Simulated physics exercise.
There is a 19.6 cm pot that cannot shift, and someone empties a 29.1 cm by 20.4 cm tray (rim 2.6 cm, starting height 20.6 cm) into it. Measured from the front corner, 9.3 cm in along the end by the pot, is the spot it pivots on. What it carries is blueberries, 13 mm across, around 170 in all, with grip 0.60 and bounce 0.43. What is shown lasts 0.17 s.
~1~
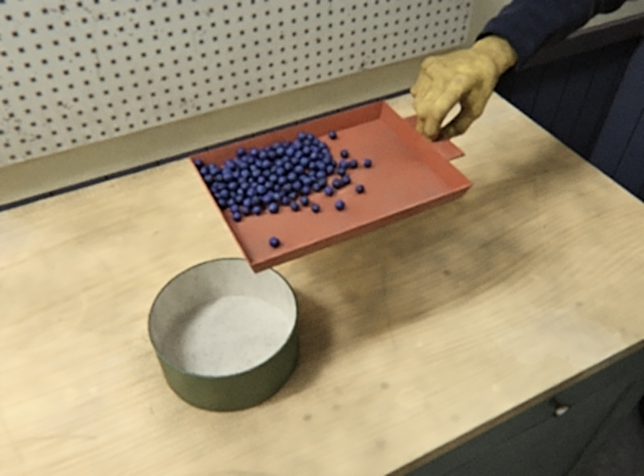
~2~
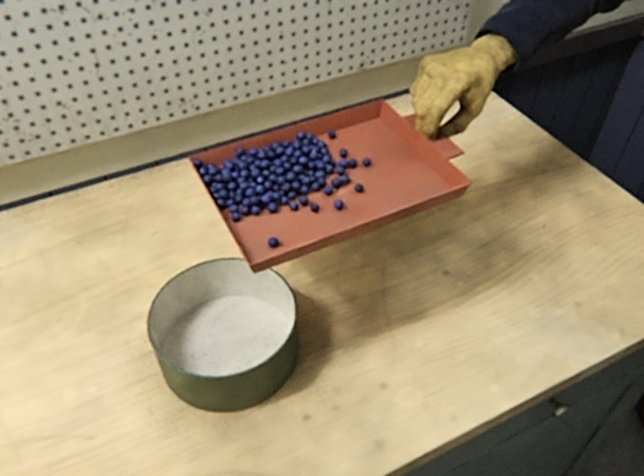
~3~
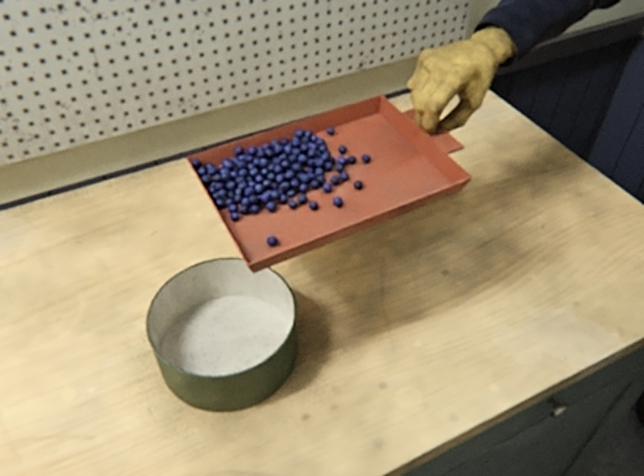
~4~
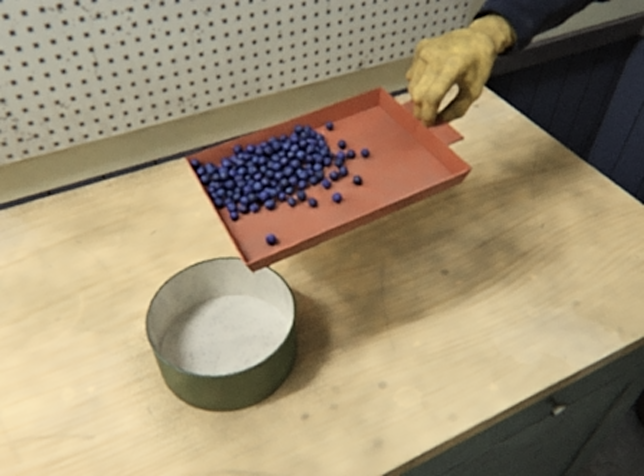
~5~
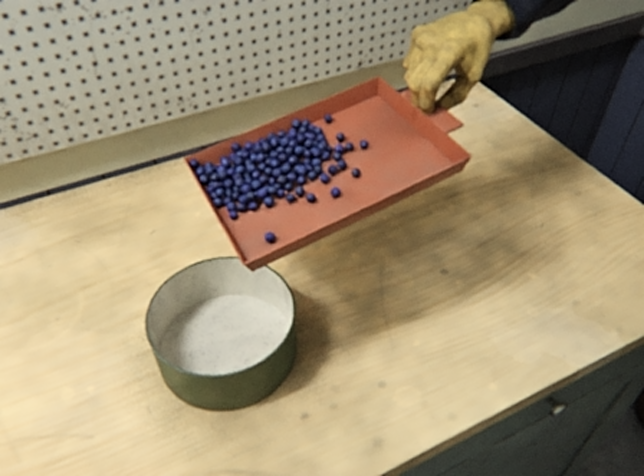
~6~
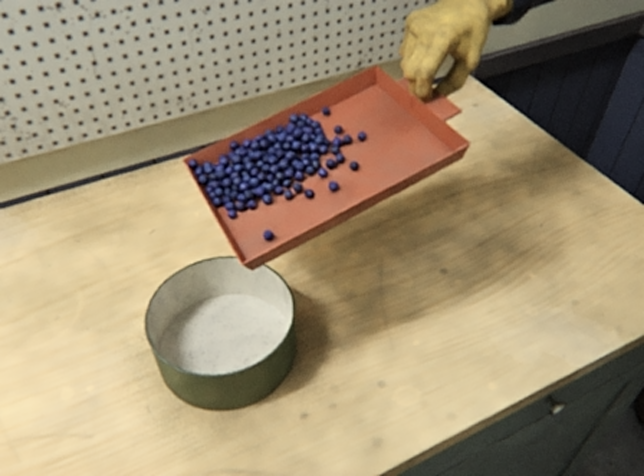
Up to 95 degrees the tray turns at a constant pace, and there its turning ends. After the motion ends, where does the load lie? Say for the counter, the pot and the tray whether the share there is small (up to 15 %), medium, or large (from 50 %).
Counter: Large. Pot: Medium. Left on the tray: Small.
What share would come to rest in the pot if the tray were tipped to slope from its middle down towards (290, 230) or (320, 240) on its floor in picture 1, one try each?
I'd put it at about 95 per cent for the first tilt and about 70 per cent for the second.
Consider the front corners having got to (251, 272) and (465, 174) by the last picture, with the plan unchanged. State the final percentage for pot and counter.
Split: Pot = 70, counter = 30.
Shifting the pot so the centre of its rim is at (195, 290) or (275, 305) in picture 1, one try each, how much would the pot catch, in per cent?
First try about 75 per cent, second try about 5 per cent.
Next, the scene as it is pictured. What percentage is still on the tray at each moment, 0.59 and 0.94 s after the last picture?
In order, near 90 and near 10.
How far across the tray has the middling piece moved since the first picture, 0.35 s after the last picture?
It has moved some 1 cm from its start.
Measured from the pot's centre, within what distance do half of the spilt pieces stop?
20 cm.
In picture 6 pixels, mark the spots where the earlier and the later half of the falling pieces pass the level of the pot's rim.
Early: About (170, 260); late: About (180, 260).
Then, 0.35 s after the last picture, tilt 52 degrees; the tray holds 100 %, the pot 0 %.
Then, 0.59 s after the last picture, tilt 79 degrees; the tray holds 90 %, the pot 0 %.
Then, 0.94 s after the last picture, tilt 95 degrees; the tray holds 10 %, the pot 25 %.
In the end, counter 60 %, pot 40 %, tray 0 %.
